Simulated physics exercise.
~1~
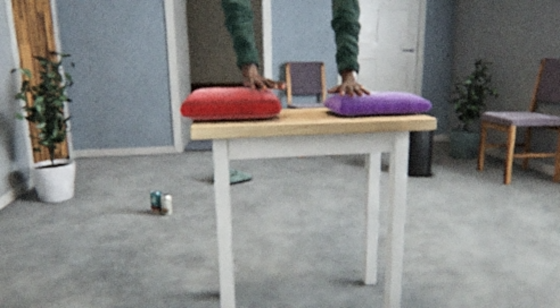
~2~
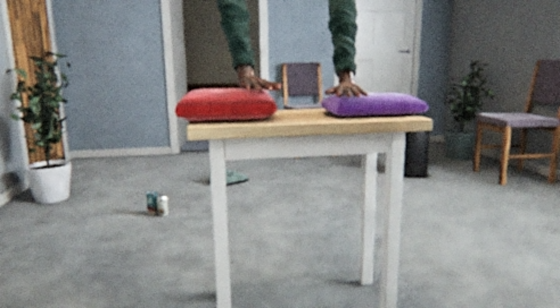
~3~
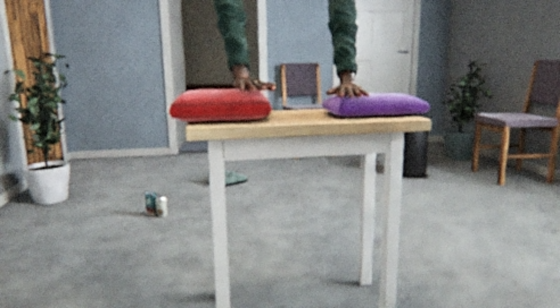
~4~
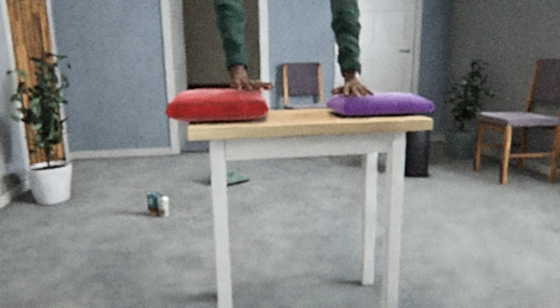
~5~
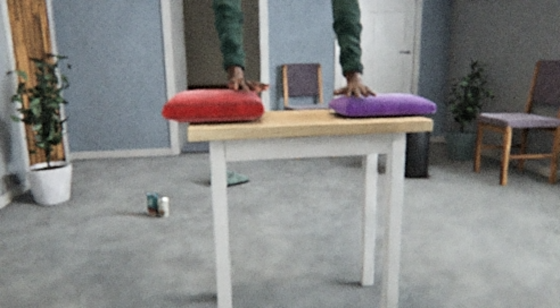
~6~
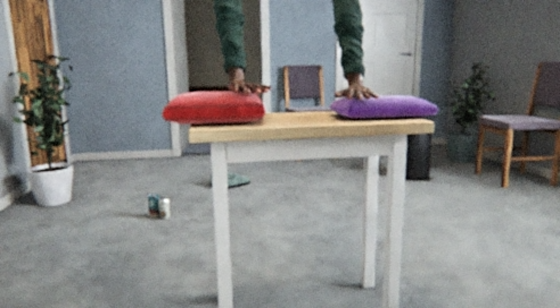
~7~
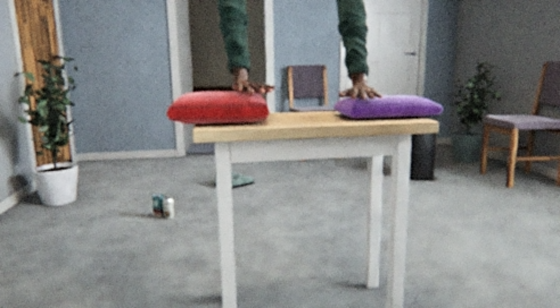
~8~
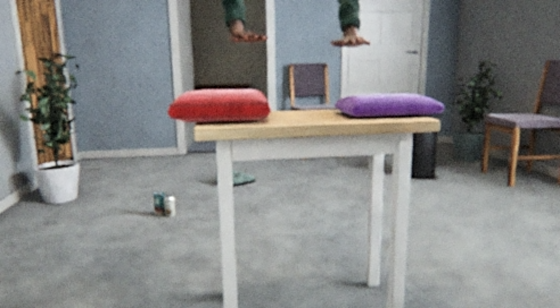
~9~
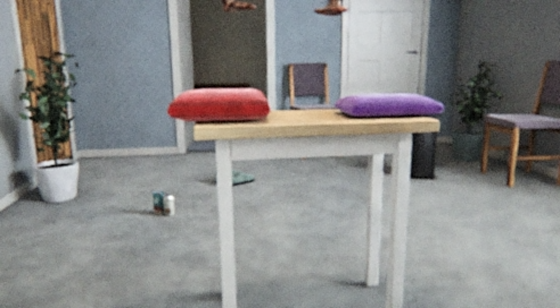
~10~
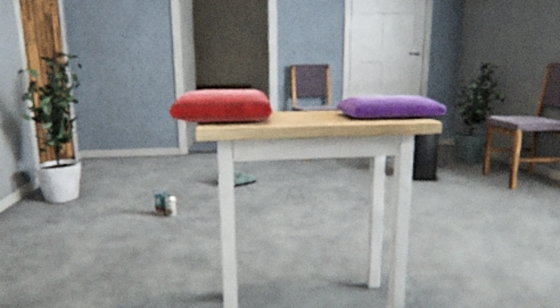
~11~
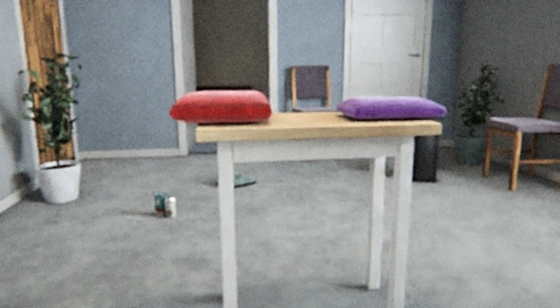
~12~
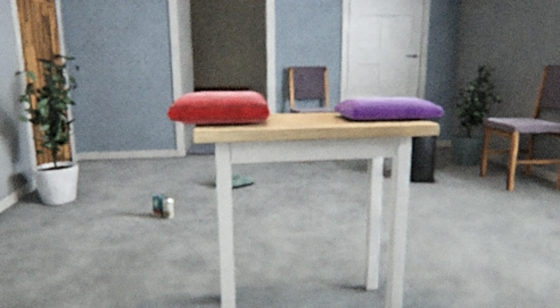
In a grey-carpeted room with potted plants and chairs, two hands rest on a red cushion and a purple one on a small table, easing them slightly apart. The hands then lift up out of view, and both items stay on the tabletop.
